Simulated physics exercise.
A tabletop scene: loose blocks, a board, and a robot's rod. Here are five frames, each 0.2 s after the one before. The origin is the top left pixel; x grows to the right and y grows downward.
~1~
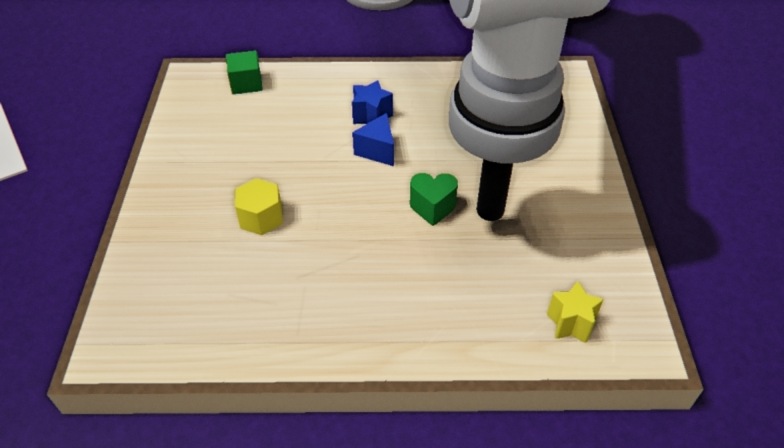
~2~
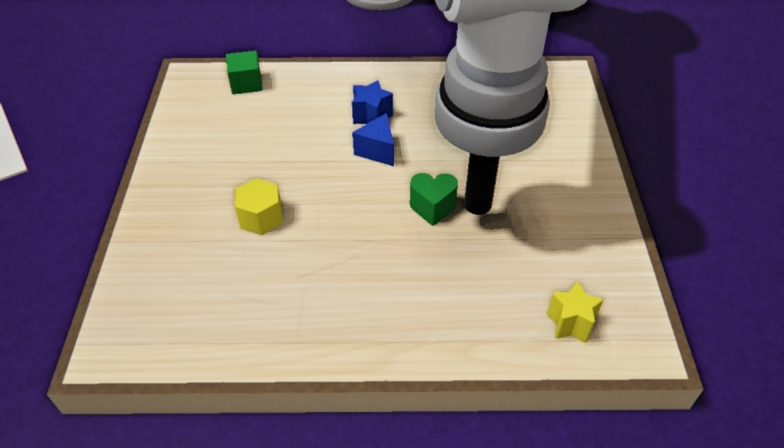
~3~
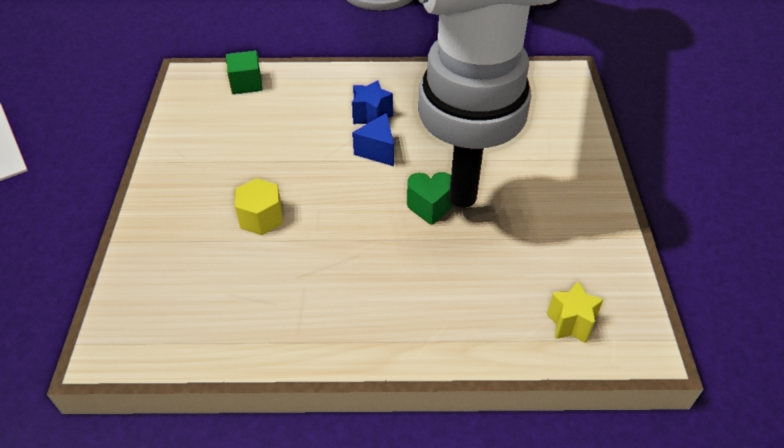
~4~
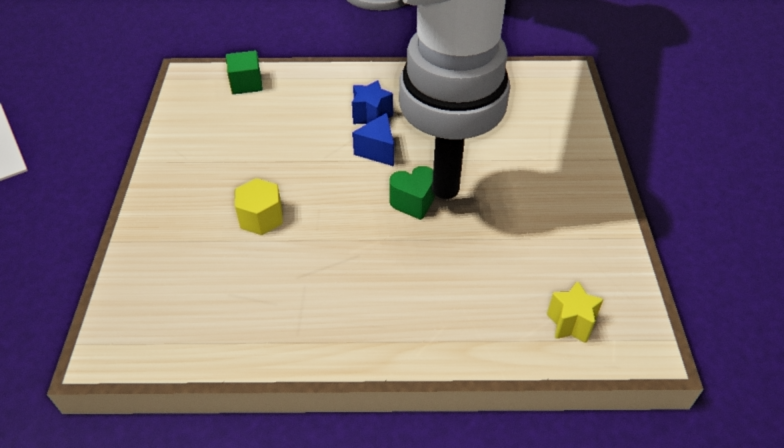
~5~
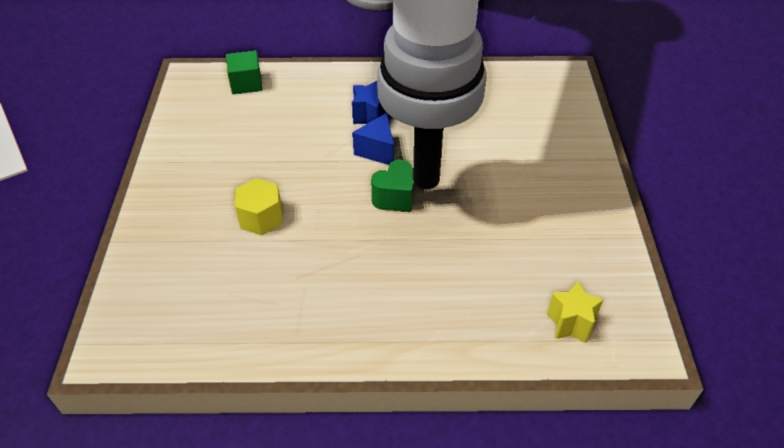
The clip shows a robot's black rod moving left across a wooden board until it meets a green heart block, then pushing the heart left and slightly away toward the blue blocks, while the yellow blocks and green cube stay still.
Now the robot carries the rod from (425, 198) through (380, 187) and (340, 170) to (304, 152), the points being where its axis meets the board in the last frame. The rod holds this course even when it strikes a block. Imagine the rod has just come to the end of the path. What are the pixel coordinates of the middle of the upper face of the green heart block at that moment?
Its top centre is at about (333, 172).
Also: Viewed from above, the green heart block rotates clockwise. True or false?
Answer: False.
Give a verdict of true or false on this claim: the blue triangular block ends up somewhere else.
Answer: False.
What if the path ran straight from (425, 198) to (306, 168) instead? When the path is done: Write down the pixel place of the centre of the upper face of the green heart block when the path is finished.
At (326, 174).
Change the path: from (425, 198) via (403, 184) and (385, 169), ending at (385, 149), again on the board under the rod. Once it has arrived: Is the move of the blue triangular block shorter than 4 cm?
That would be a yes.
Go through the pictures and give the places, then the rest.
The first frame shows tip of the rod (490, 212), middles of tops, blue triangular block (377, 129), green heart block (434, 185).
The second frame shows rod (478, 206), nothing pushed.
The third frame shows rod (463, 199), green heart block (431, 184).
The fourth frame shows rod (446, 191), green heart block (414, 180).
The fifth frame shows rod (426, 181), blue triangular block (377, 129), green heart block (395, 176).
What follows on the original path. One third of the way, rod (378, 169); green heart block (348, 172), turned 40° anticlockwise.
Two thirds of the way, rod (338, 153); green heart block (333, 172), turned 65° anticlockwise.
At the end, rod (302, 135); blue triangular block unmoved; green heart block (333, 172), turned 65° anticlockwise.
